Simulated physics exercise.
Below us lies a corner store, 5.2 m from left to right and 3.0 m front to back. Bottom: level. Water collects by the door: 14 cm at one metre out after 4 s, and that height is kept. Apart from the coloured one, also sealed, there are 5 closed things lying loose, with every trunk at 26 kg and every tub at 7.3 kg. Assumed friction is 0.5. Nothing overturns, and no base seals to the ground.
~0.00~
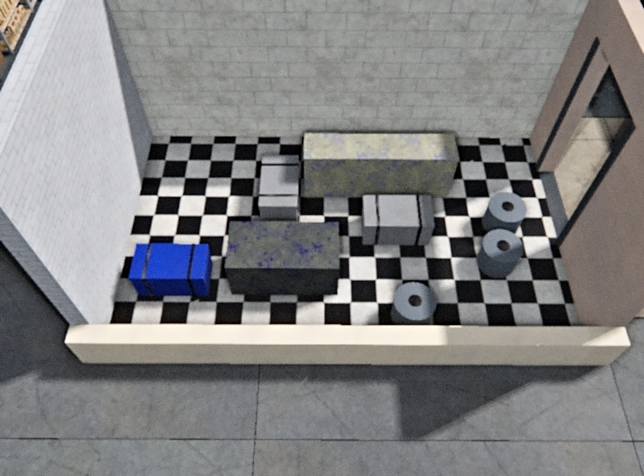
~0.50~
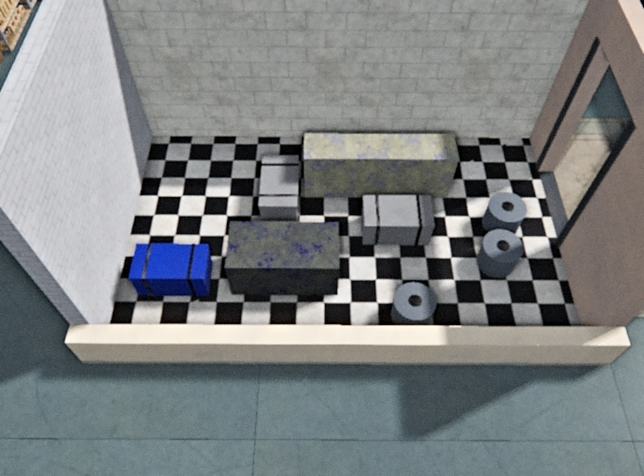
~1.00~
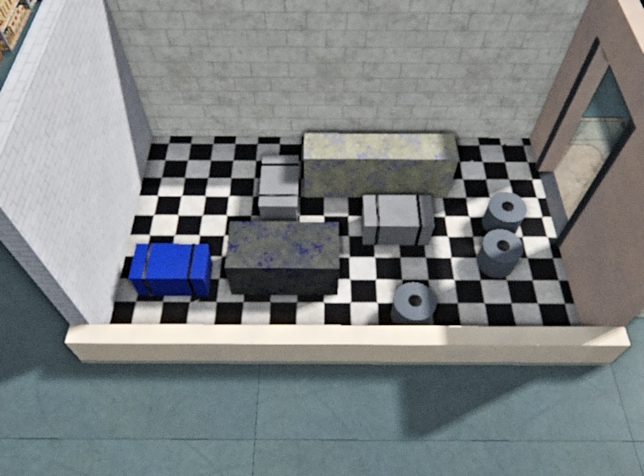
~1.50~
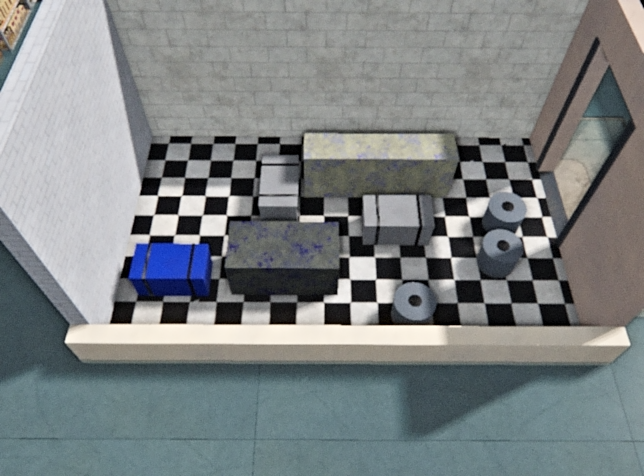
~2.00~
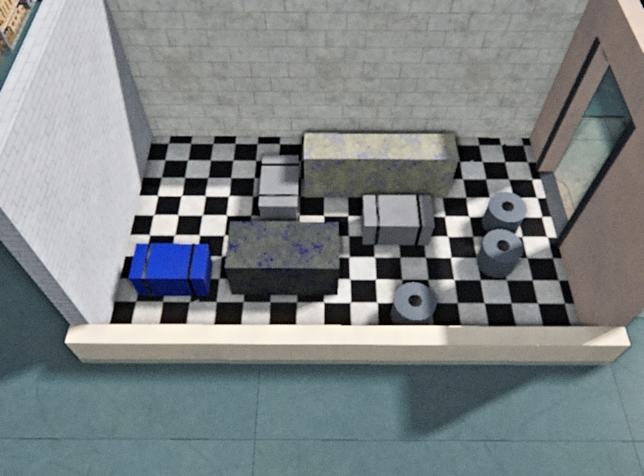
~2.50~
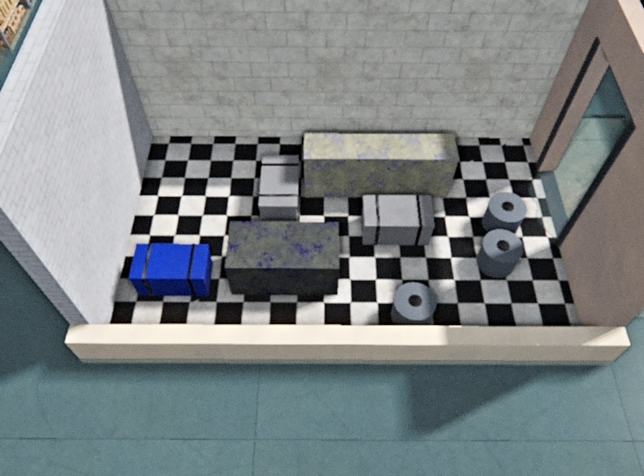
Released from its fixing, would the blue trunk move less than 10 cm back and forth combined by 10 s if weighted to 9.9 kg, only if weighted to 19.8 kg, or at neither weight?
My call: It is fine with the lighter amount.
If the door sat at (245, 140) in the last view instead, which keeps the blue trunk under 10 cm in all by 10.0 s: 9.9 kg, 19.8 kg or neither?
Okay, so both masses fail.
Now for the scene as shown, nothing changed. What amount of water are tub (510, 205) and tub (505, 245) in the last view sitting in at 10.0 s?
About 6 and 4 cm.
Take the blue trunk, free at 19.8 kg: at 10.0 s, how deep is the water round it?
Close to 1 cm deep.
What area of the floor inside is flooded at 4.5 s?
3.0 m2.
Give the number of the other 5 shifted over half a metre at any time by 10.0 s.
2.
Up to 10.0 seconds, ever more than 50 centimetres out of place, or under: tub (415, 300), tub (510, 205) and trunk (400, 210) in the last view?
In turn: Over, more, under.
After 3.5 s the blue trunk would be 0 cm from its start with 9.9 kg and 0 cm from its start with 19.8 kg; 0 cm of water round it then.
After 4.5 s the blue trunk would be 0 cm from its start with 9.9 kg and 0 cm from its start with 19.8 kg; 0 cm of water round it then.
After 7.0 s the blue trunk would be 0 cm from its start with 9.9 kg and 0 cm from its start with 19.8 kg; 0 cm of water round it then.
After 10.0 s the blue trunk would be 0 cm from its start with 9.9 kg and 0 cm from its start with 19.8 kg; 1 cm of water round it then.
